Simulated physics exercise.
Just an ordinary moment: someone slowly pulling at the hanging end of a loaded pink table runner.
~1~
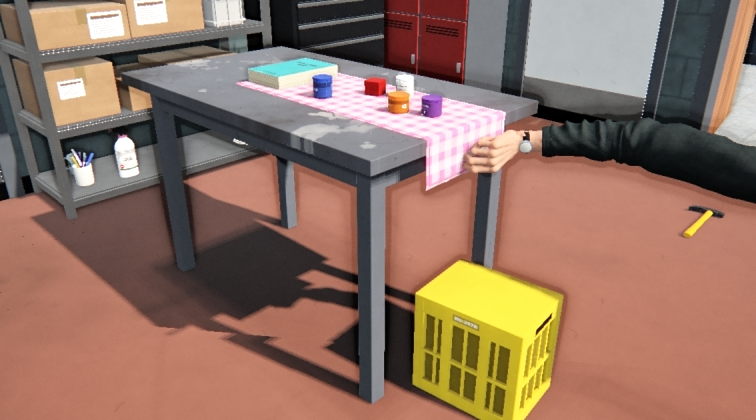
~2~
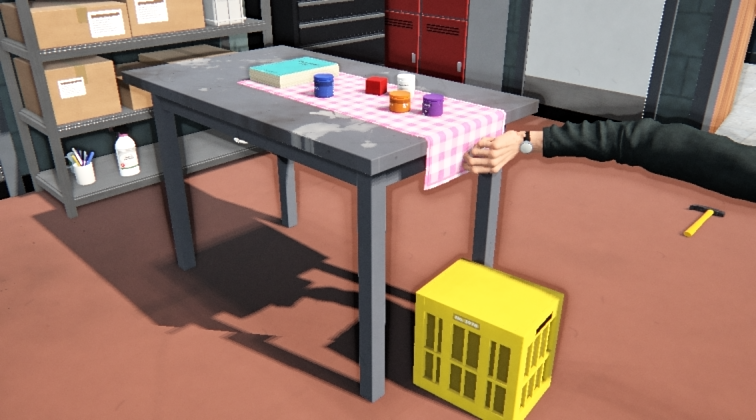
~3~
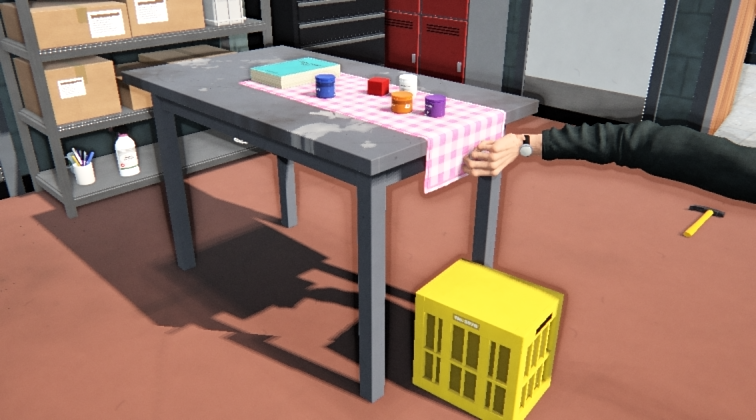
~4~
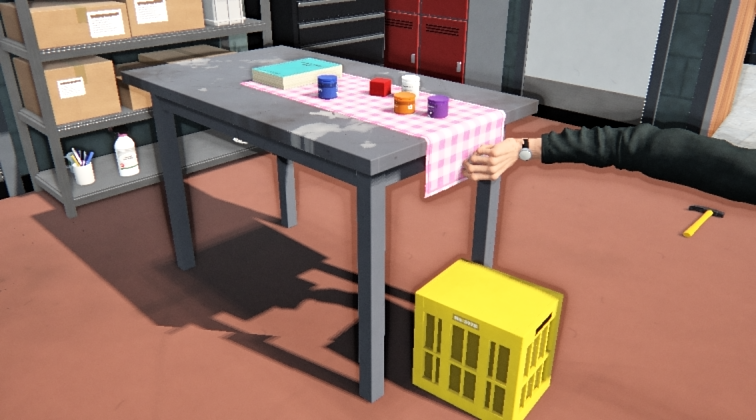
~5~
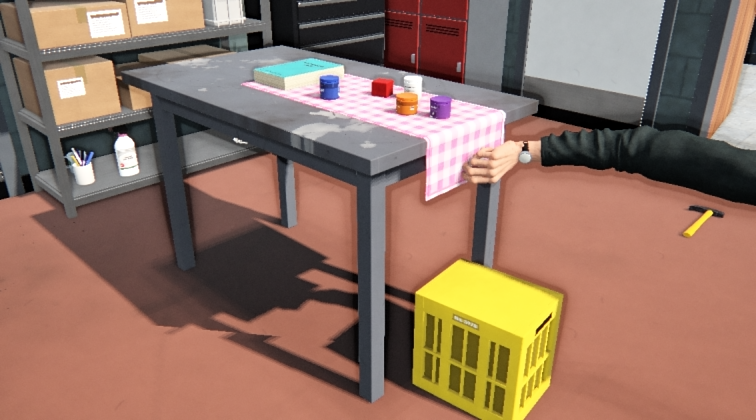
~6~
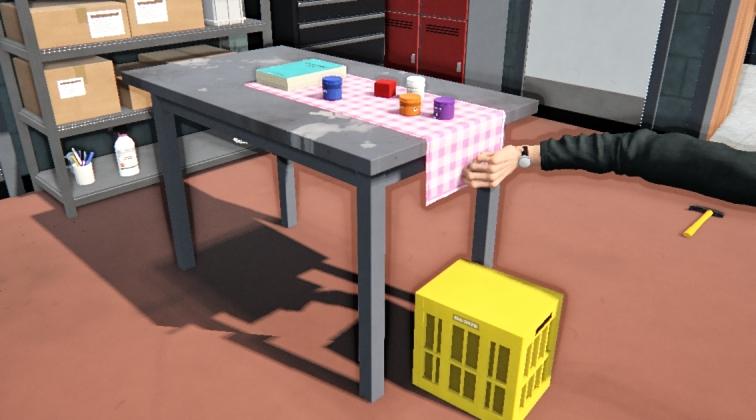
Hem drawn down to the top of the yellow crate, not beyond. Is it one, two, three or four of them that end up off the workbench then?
It is three.
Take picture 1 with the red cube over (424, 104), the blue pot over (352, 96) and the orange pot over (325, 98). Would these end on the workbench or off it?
Red cube gone, blue pot stays, orange pot stays.
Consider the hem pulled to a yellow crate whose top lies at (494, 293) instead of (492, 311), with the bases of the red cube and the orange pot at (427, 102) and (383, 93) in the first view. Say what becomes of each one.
The red cube does not stay aboard, and the orange pot stays aboard.
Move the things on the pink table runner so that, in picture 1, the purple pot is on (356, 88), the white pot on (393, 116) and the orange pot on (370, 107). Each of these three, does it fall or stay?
Fate of the purple pot: It stays; fate of the white pot: It goes; fate of the orange pot: It goes.
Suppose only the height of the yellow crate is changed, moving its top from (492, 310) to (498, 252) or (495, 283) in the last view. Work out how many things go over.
First case 1, second 2.
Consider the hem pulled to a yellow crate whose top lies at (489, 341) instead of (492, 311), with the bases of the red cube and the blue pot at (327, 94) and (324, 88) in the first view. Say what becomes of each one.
The red cube stays put, the blue pot stays put.
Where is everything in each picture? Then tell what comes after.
The first frame shows hem (426, 190); purple pot (432, 97); orange pot (399, 94); white pot (405, 77); red cube (375, 80); blue pot (322, 76); top of the crate (493, 311).
The second frame shows hem (424, 190); purple pot (433, 96).
The third frame shows hem (425, 193); orange pot (402, 94).
The fourth frame shows hem (425, 198); white pot (410, 77); top of the crate (492, 310).
The fifth frame shows hem (426, 201); red cube (383, 81).
The sixth frame shows hem (426, 206); purple pot (444, 99); orange pot (410, 96); white pot (416, 78); red cube (385, 81); blue pot (332, 78).
A little later, hem near (462, 255); purple pot and orange pot gone.
Next, hem on the crate; purple pot, orange pot and white pot gone.
When it is over, hem on the crate; purple pot, orange pot and white pot gone. Over the edge go three.
